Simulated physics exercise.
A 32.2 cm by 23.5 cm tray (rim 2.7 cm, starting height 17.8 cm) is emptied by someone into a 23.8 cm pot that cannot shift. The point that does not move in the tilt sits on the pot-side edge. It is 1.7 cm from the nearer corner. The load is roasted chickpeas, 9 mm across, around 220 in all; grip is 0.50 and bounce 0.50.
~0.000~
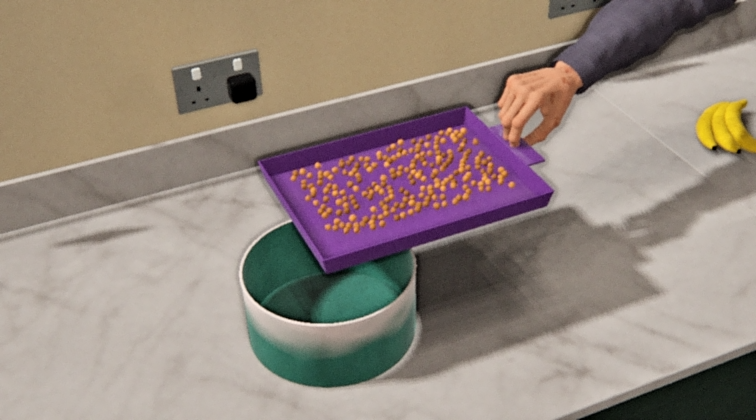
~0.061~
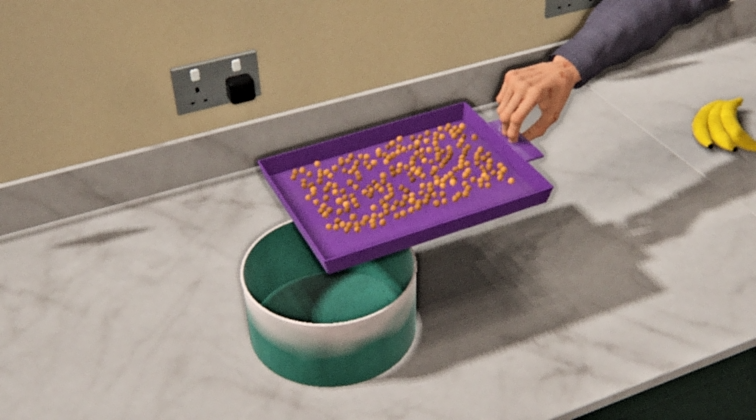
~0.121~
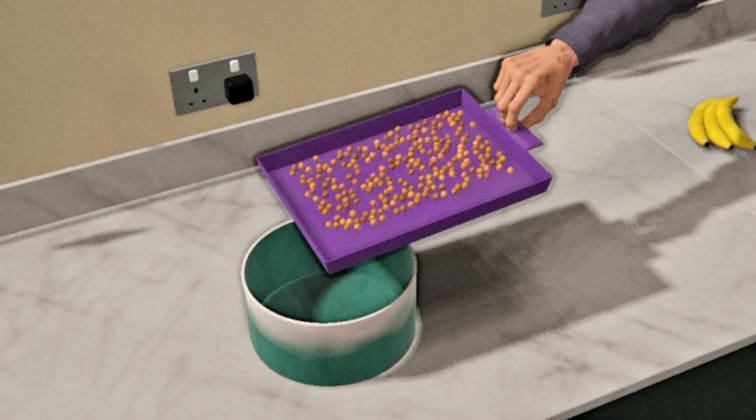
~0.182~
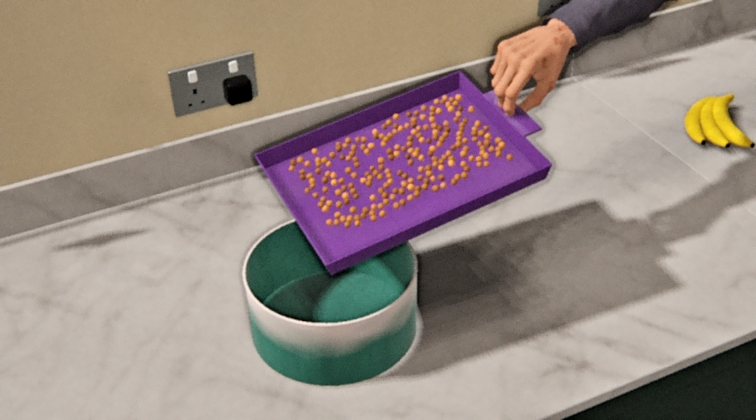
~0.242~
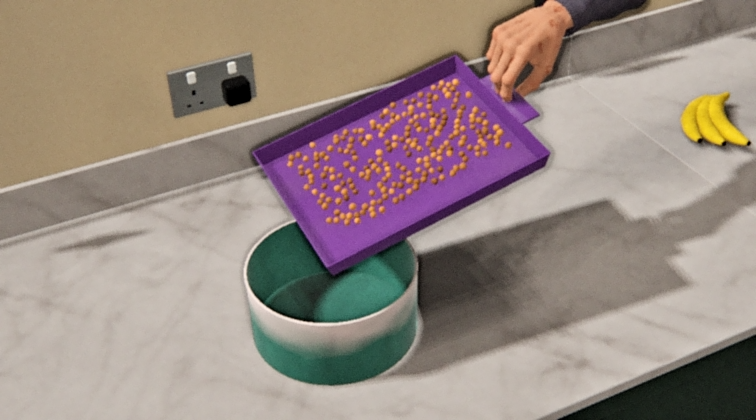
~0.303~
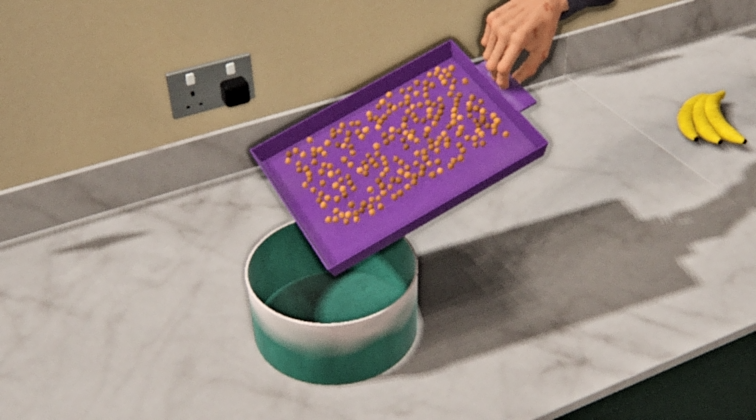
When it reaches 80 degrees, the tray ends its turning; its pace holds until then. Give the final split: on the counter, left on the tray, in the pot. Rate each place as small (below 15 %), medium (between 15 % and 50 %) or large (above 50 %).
Counter - medium; tray - large; pot - small.
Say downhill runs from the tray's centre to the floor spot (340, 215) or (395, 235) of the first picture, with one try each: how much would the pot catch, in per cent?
First try: Around 10 percent; second try: Around 0 percent.
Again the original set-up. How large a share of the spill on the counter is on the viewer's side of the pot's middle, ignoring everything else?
Some 100 per cent.
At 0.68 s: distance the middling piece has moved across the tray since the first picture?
Roughly 14 cm.
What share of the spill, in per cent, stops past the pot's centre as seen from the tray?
100 per cent.
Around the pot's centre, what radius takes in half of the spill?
About 22 cm from the centre.
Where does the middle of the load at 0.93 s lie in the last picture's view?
Expected load position: Near (320, 248).
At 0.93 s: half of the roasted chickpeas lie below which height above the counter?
Around 22 cm up.
After 0.68 s, tilt 49 degrees; the tray holds 100 %, the pot 0 %.
After 0.93 s, tilt 68 degrees; the tray holds 85 %, the pot 0 %.
After 1.29 s, tilt 80 degrees; the tray holds 65 %, the pot 5 %.
In the end, at 2.2 s, counter 30 %, tray 60 %, pot 5 %.
